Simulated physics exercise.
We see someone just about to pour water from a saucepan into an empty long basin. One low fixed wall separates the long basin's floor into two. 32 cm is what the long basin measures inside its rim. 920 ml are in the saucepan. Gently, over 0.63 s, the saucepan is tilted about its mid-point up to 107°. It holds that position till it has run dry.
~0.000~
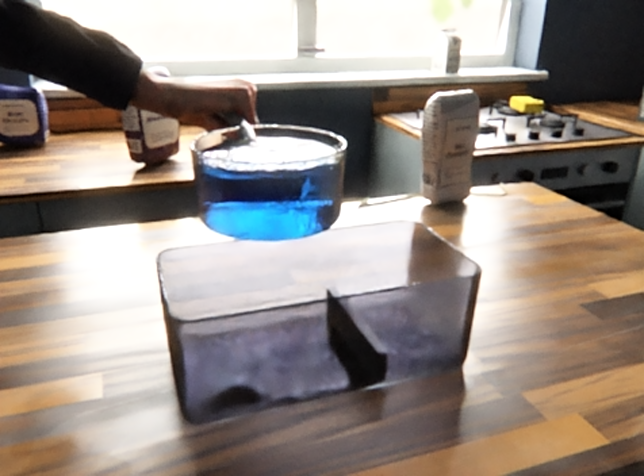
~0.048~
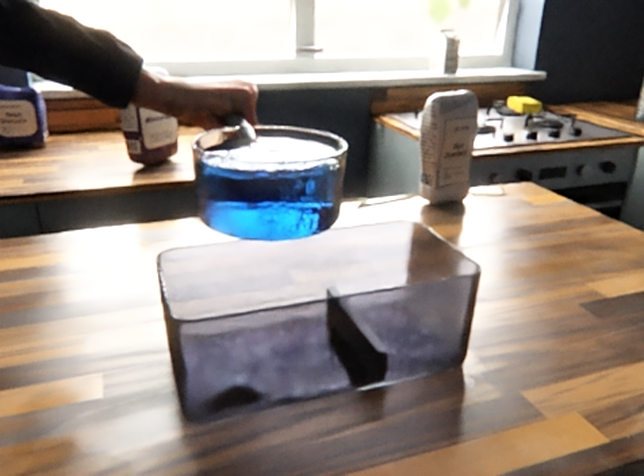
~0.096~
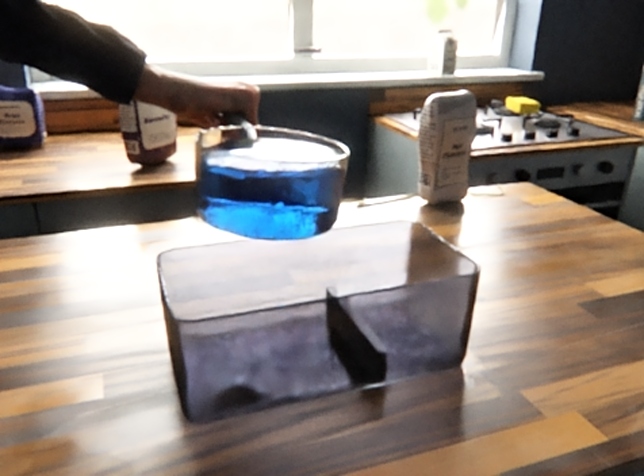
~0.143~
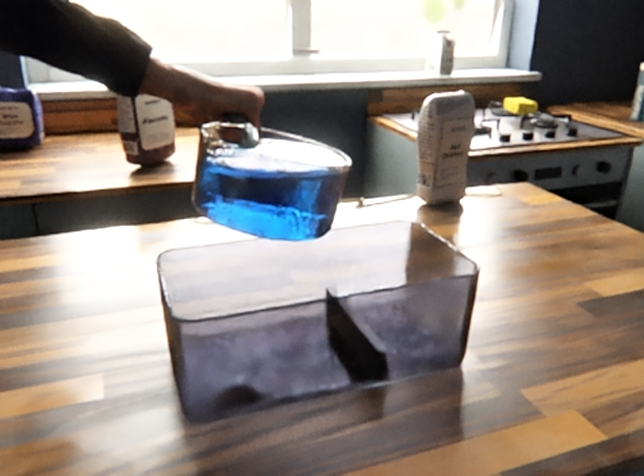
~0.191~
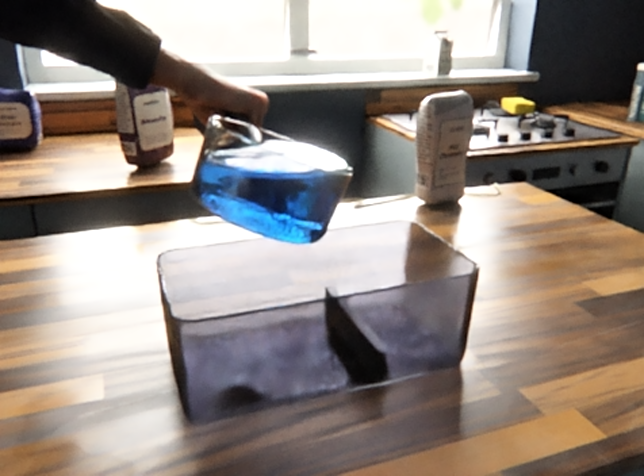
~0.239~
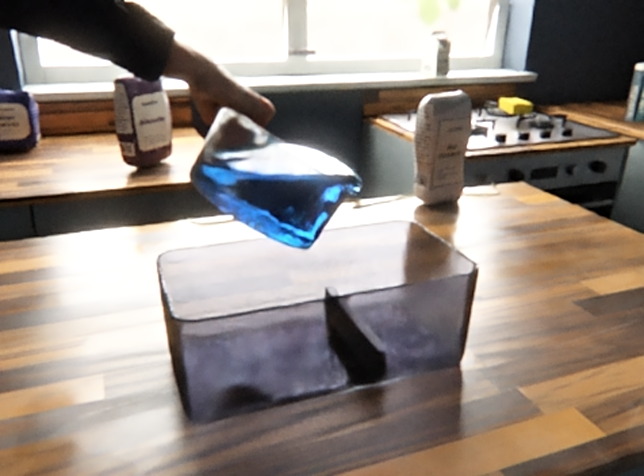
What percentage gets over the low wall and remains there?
49 %.
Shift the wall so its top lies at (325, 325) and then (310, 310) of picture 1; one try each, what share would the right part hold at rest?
Around 75 and 95 percent, in that order.
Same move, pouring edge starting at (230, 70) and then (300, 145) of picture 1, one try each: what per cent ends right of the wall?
15 then 30 %.
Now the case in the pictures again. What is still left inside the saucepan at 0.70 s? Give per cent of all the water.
4 %.
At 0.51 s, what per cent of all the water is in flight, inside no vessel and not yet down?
At that moment, about 26 percent.
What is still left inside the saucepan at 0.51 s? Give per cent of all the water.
Near 24 in a hundred.
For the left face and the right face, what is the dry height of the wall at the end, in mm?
The left side gives some 24 mm, the right side some 10 mm.
By 0.51 s the tilt is 97° and 24 per cent is still to pour, 5 is left of the wall and 46 right of it.
By 0.70 s the tilt is 107° and 4 per cent is still to pour, 27 is left of the wall and 56 right of it.
By 0.91 s the tilt is 107° and 0 per cent is still to pour, 43 is left of the wall and 55 right of it.
By 1.13 s the tilt is 107° and 0 per cent is still to pour, 49 is left of the wall and 49 right of it.
At rest 49 per cent lies left of the wall, 49 right of it and 2 outside.
